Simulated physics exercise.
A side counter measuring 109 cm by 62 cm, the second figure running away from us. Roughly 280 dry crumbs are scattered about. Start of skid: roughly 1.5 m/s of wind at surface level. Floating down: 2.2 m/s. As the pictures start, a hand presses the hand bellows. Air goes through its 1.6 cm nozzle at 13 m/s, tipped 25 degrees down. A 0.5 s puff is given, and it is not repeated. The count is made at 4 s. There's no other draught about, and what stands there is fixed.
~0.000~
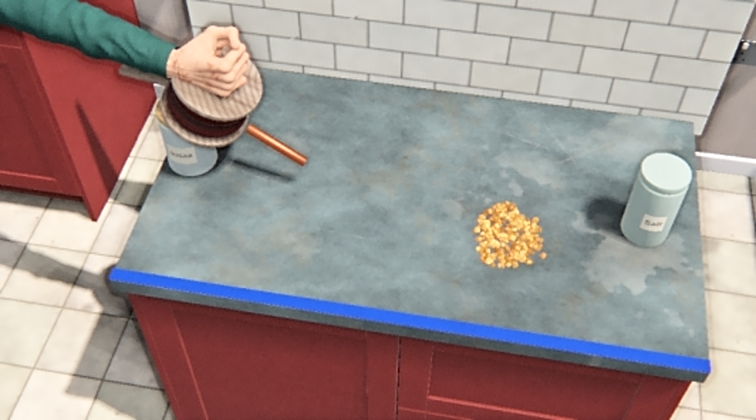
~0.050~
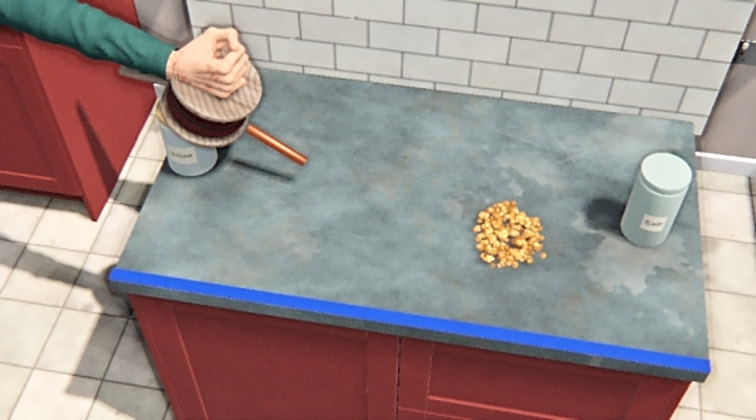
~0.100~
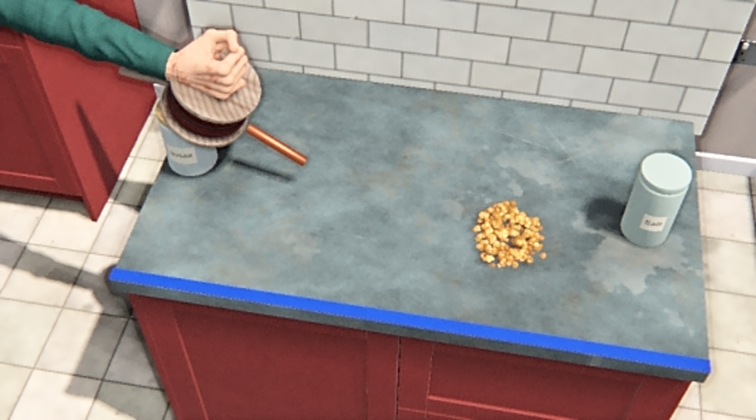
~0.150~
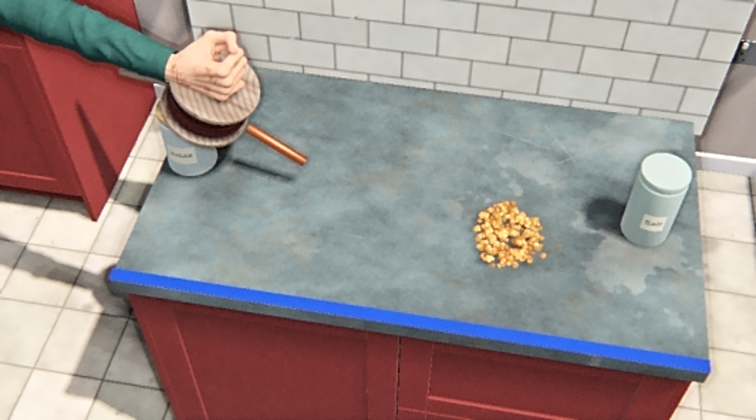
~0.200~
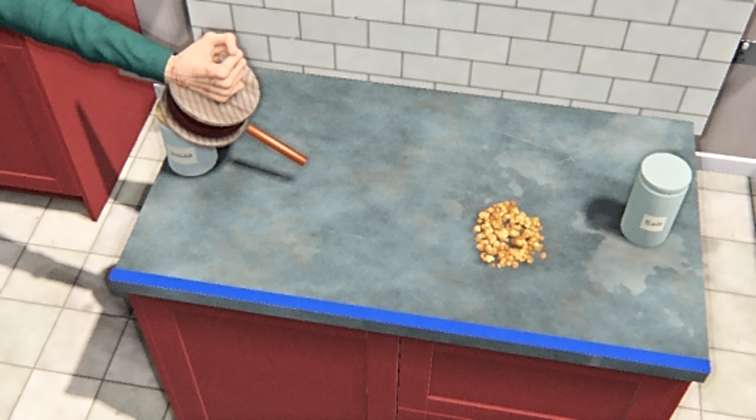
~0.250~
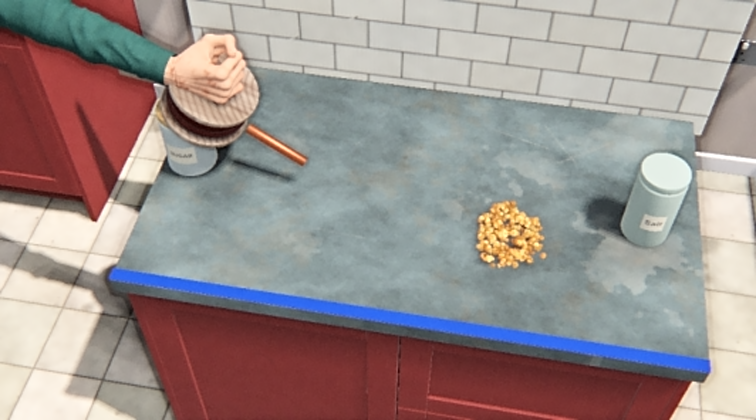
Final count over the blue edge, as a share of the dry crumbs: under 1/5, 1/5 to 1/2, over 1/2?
Below a fifth.
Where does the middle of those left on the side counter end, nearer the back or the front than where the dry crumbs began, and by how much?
I'd say frontward, around 5 cm.
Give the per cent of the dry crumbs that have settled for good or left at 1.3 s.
Close to 100 % of them.
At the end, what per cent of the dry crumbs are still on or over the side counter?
My guess is near 70 per cent.
After 0.8 s the count stands so, 0 % are over the blue edge; the middle of those left on the top is near (654, 280).
After 1.3 s the count stands so, 0 % are over the blue edge; the middle of those left on the top is near (649, 277).
After 2.2 s the count stands so, 0 % are over the blue edge; the middle of those left on the top is near (649, 277).
After 4.0 s, at the end, 0 % are over the blue edge; the middle of those left on the top is near (649, 277).
